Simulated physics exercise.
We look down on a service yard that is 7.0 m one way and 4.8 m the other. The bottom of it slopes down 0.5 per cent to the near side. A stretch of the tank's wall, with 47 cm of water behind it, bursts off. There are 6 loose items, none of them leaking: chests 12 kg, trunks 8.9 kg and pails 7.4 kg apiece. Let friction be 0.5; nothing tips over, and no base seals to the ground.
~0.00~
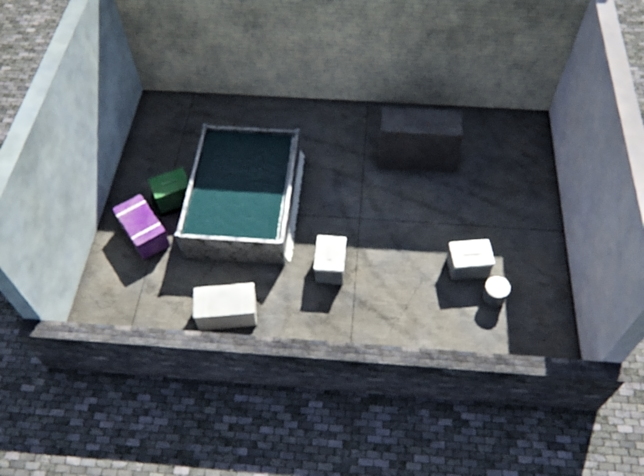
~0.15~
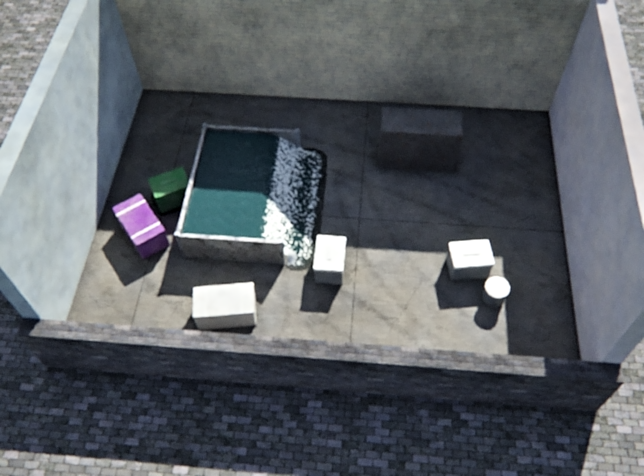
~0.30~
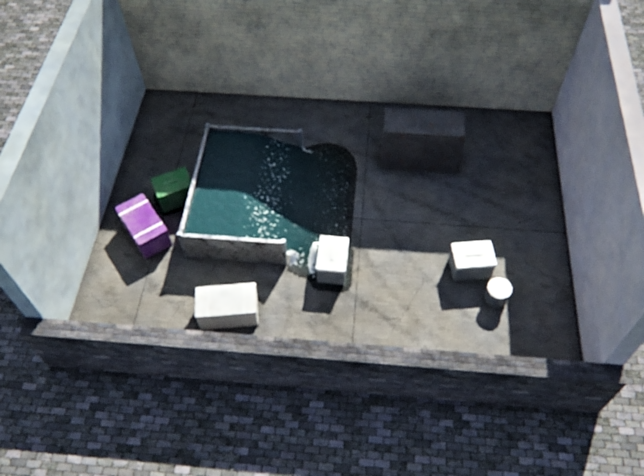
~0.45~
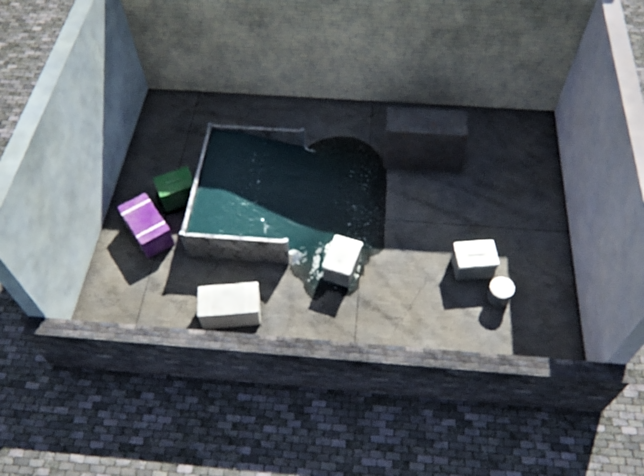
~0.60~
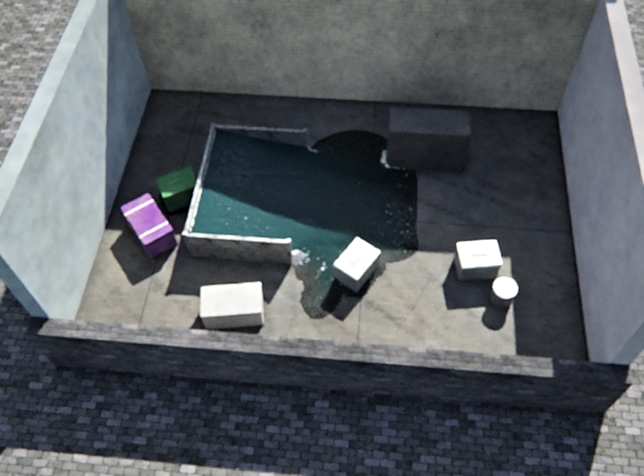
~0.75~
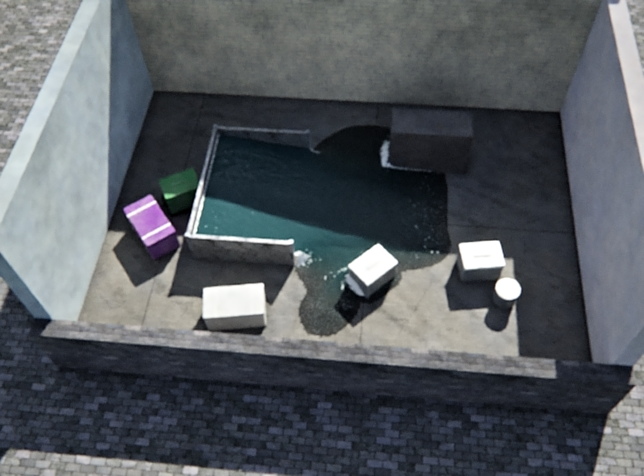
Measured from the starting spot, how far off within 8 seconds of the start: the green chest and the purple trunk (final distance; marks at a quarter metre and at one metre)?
Prediction: The green chest does not really move, the purple trunk does not really move.
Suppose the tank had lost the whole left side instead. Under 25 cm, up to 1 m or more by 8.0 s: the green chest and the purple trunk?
Here's how it goes: The green chest winds up well off, and the purple trunk winds up well off.
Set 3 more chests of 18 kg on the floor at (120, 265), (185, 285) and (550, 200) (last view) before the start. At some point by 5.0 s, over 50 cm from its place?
Lab note - in order: Below threshold / below threshold / above threshold.
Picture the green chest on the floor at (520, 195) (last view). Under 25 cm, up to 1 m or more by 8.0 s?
Short answer: It drifts a great distance.
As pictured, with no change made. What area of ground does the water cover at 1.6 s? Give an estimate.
Somewhere about 16 m2, give or take.
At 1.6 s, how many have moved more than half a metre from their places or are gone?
By that time the total stands at 1.
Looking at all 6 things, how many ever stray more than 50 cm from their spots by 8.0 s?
My count gives 4.
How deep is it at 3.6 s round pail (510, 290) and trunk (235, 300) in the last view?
Close to 24 and 0 centimetres.
After 1.6 s the green chest is near (180, 183), 0.0 m from its start, aground; the purple trunk is near (149, 220), 0.0 m from its start, aground; 0 afloat.
After 3.6 s the green chest is near (180, 183), 0.0 m from its start, aground; the purple trunk is near (149, 220), 0.0 m from its start, aground; 3 afloat.
After 5.6 s the green chest is near (180, 183), 0.0 m from its start, aground; the purple trunk is near (149, 220), 0.0 m from its start, aground; 3 afloat.
After 8.0 s the green chest is near (180, 183), 0.0 m from its start, aground; the purple trunk is near (149, 220), 0.0 m from its start, aground; 1 afloat.
